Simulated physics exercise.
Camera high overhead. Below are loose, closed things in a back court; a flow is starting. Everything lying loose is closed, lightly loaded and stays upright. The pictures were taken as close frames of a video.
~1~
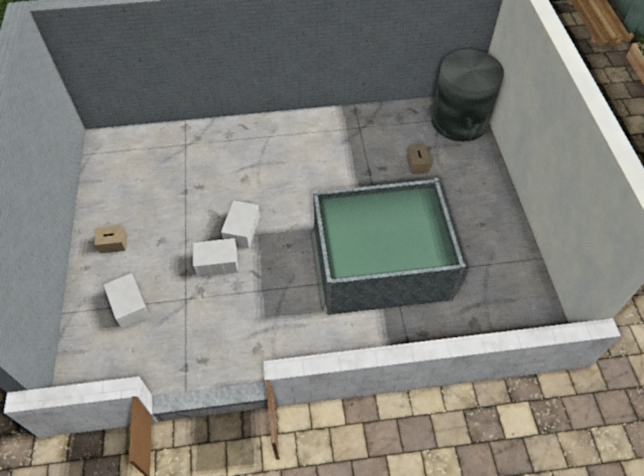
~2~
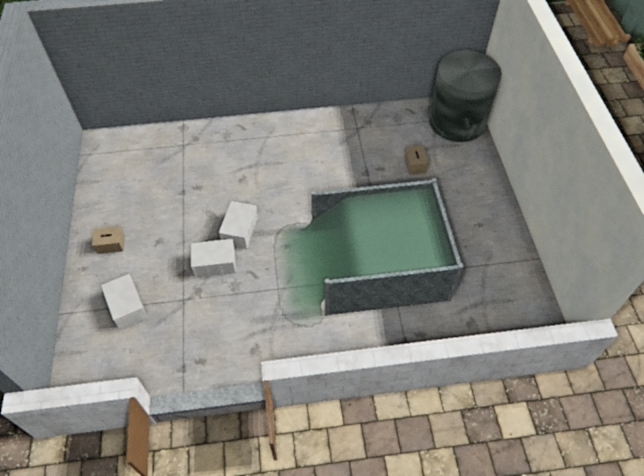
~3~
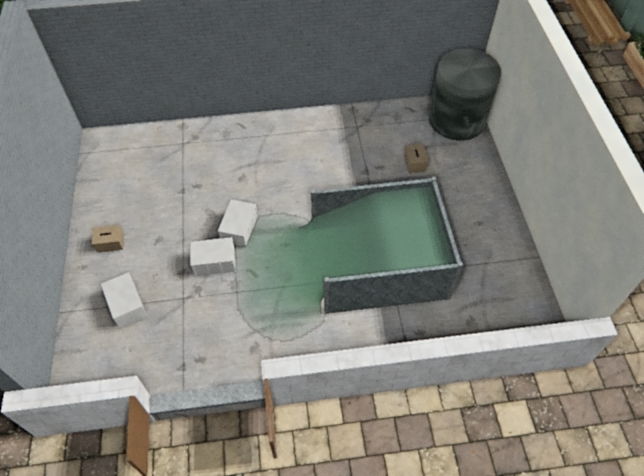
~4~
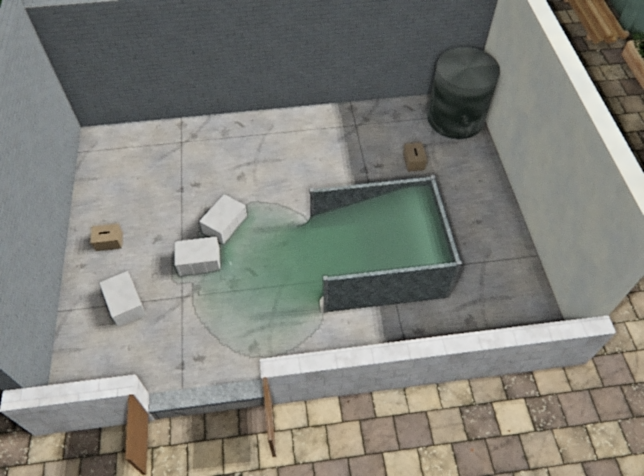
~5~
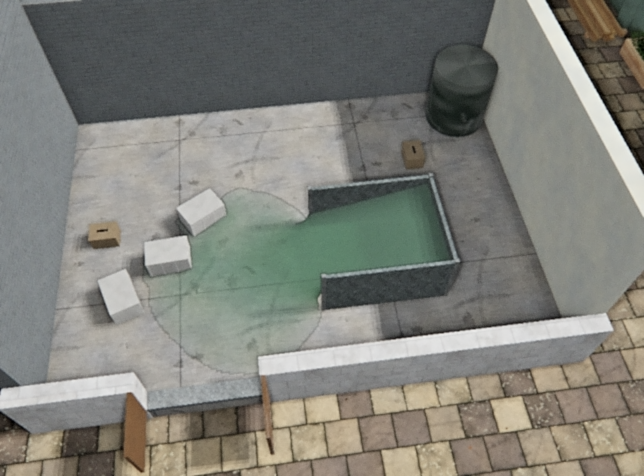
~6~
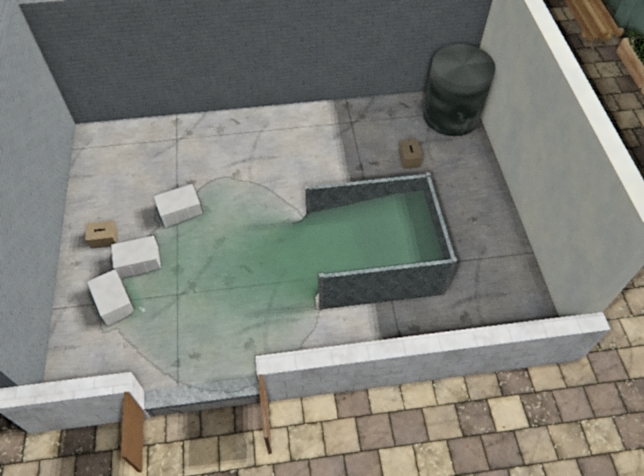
Green water poured out of the open left side of a raised tank and spread across the courtyard floor, pushing two white blocks leftward before reaching a third near two small brown boxes.
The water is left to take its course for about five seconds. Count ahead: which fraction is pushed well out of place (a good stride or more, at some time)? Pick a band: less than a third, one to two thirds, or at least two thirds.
The fraction is at least two thirds of them.
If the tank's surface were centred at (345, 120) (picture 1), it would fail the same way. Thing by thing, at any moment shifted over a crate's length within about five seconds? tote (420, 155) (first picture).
Came up short.
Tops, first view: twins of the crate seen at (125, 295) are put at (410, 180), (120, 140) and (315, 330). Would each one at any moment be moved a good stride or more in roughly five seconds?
Stays put, displaced, stays put.
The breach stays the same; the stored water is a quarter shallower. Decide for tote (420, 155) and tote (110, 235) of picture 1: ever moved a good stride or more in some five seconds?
Fell short of it; covered that distance.
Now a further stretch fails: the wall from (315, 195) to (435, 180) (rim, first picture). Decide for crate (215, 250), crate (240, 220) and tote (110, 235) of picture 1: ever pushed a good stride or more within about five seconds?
Well, in order they come out as under that mark, under that mark and beyond that mark.
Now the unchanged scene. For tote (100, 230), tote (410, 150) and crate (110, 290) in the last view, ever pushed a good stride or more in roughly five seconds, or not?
Per the list: First traveled a good way, second remained close, third traveled a good way.
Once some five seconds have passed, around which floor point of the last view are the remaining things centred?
(217, 188).
A moment on, 3 of 5 are well off their spots; 0 afloat.
Next, 4 of 5 are well off their spots; 4 afloat.
Later, 3 of 5 are well off their spots; 4 afloat.
In the end, 3 of 5 are well off their spots, and 4 have been at some point; 4 afloat.
